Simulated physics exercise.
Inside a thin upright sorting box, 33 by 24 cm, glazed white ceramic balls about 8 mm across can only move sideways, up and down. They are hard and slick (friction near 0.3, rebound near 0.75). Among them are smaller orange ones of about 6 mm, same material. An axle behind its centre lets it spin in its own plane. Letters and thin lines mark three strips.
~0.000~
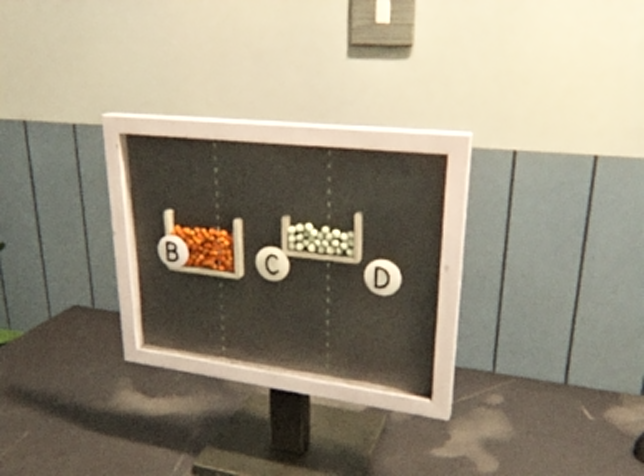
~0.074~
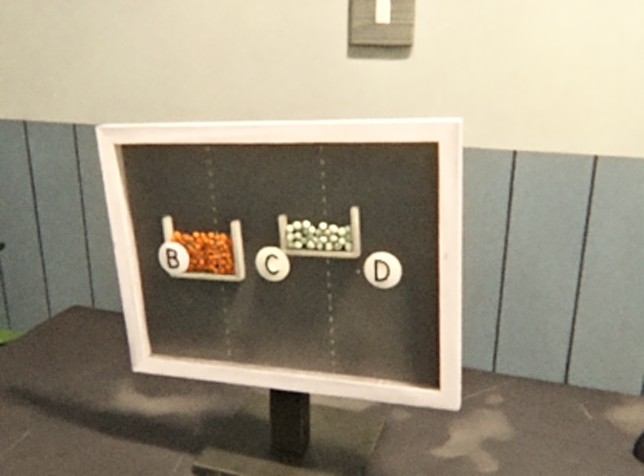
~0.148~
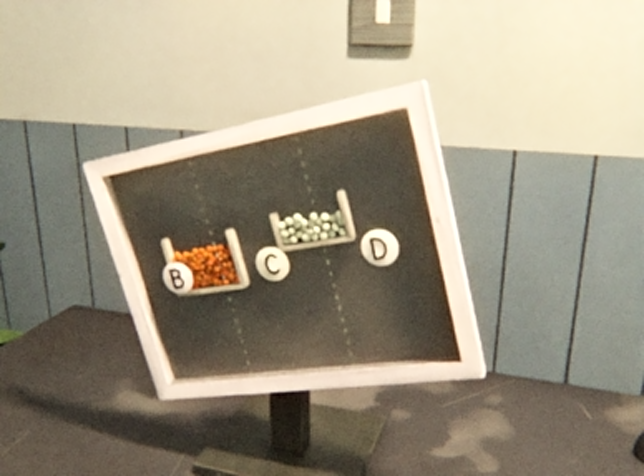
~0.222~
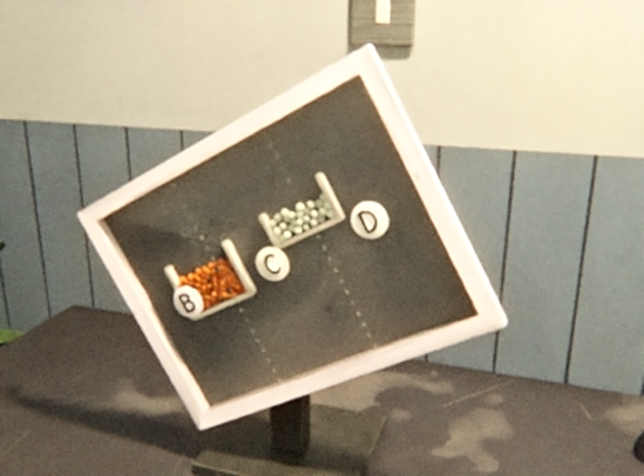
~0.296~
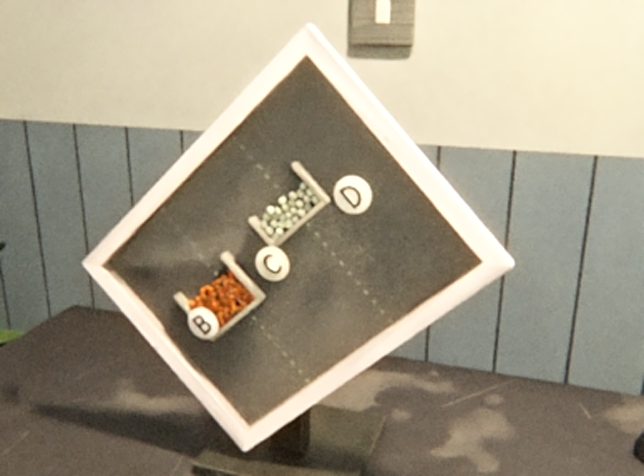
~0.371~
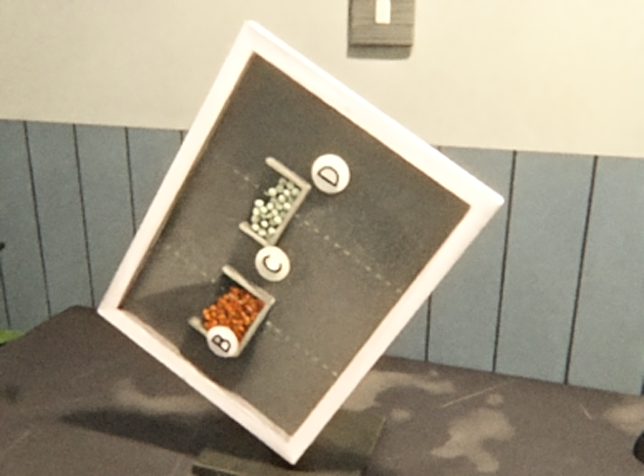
In a room with a cream wall above blue-grey panelling, seen from the front by a still camera, a dark panel in a pale frame stands on a post over a dark, blotched tabletop. Round labels B, C and D cross it, with orange balls in a tray at left and whitish ones in another right of centre. The panel turns anticlockwise, slightly at first, then steeply, carrying trays and labels around C while the balls shift within their trays.
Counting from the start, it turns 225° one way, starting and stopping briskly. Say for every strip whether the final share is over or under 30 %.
B under, C under, D over 30 %.
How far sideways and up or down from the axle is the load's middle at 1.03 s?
Some 13 cm right and 9 cm below.
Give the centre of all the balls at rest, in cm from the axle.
About 3 cm left and 15 cm below.
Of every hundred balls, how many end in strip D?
Roughly 100 per cent.
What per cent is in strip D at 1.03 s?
About 0 per cent.
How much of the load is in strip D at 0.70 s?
Roughly 0 per cent.
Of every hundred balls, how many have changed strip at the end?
Roughly 90 per cent.
After 0.70 s, it stands 122° anticlockwise; the balls' middle is in line with and 12 cm below the centre; B 85 %, C 15 %.
After 1.03 s, it has come round 185° anticlockwise; the balls' middle is 13 cm right of and 9 cm below the centre; B 95 %, C 5 %.
After 1.31 s, it has come round 225° anticlockwise; the balls' middle is 12 cm right of and 3 cm below the centre; B 60 %, C 35 %, D 5 %.
At rest by 2.2 s, it has come round 225° anticlockwise; B 0 %, C 0 %, D 100 %.
